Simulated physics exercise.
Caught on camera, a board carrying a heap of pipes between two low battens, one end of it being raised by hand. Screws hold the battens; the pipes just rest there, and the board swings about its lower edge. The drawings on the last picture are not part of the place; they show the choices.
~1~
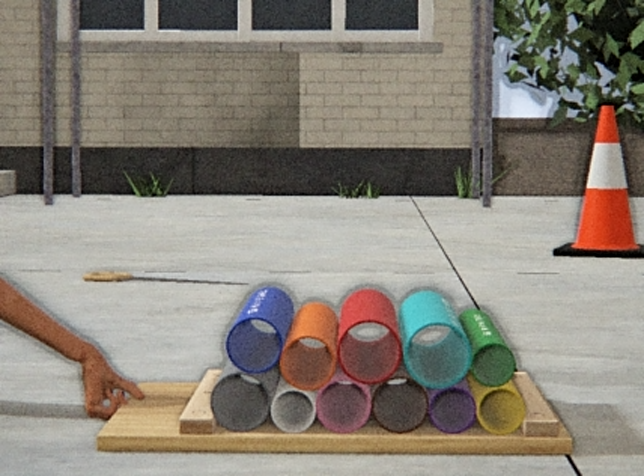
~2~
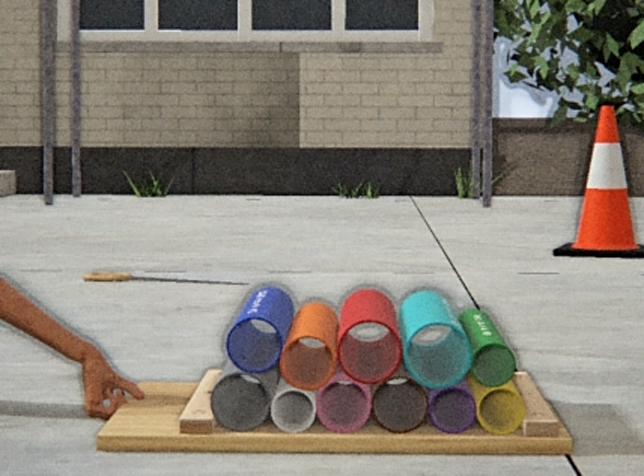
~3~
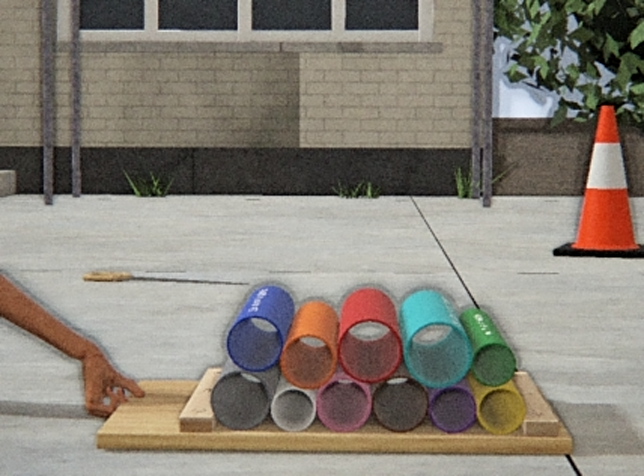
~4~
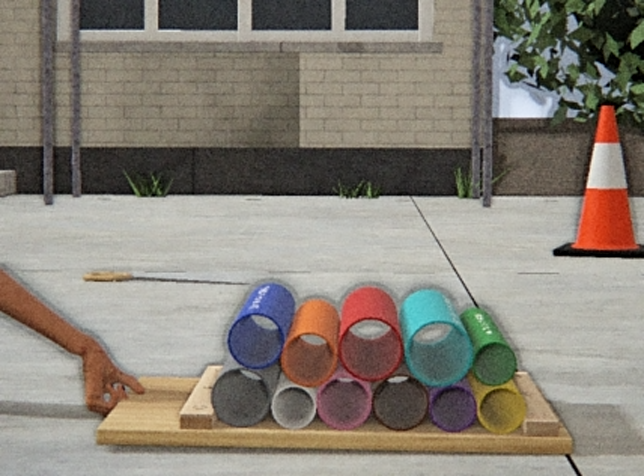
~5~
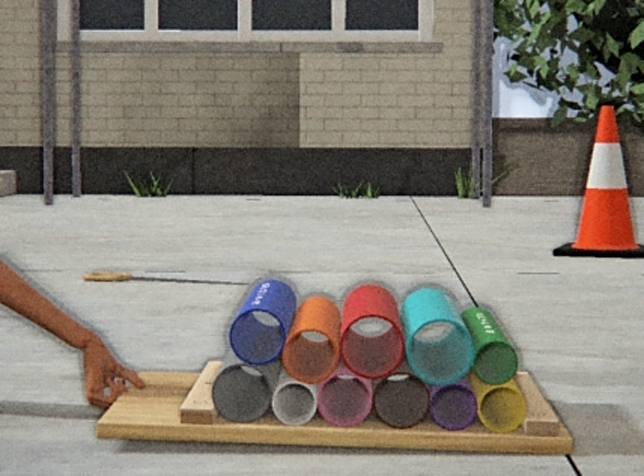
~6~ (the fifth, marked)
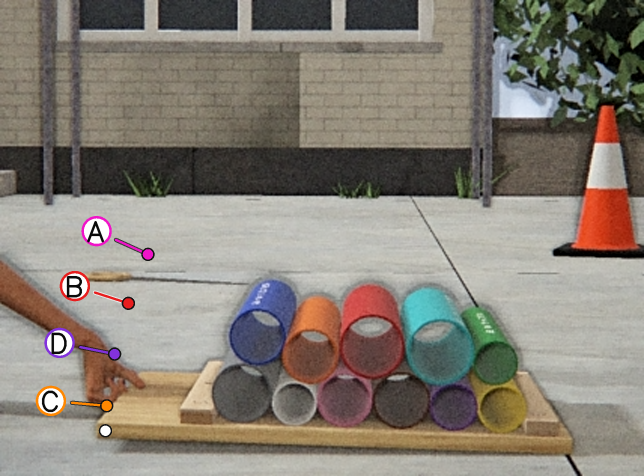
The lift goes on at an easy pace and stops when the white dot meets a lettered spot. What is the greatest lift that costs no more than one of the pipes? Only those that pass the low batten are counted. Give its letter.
At most to D.
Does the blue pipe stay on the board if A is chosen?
The blue pipe: Yes.
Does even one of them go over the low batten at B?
Yes, at B.
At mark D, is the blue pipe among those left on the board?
Yes.
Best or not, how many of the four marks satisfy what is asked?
The number is two.
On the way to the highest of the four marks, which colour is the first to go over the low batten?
The green one.
On the copy, A at (148, 254); B at (128, 304); C at (107, 406); D at (114, 354); the white dot at (105, 431).
On D. First, board at 10°.
Then, board at 11°.
Finally, board at 11°, one over the low batten (green).
By contrast, A two over the low batten (turquoise, green); B two over the low batten (turquoise, green); C none over the low batten.
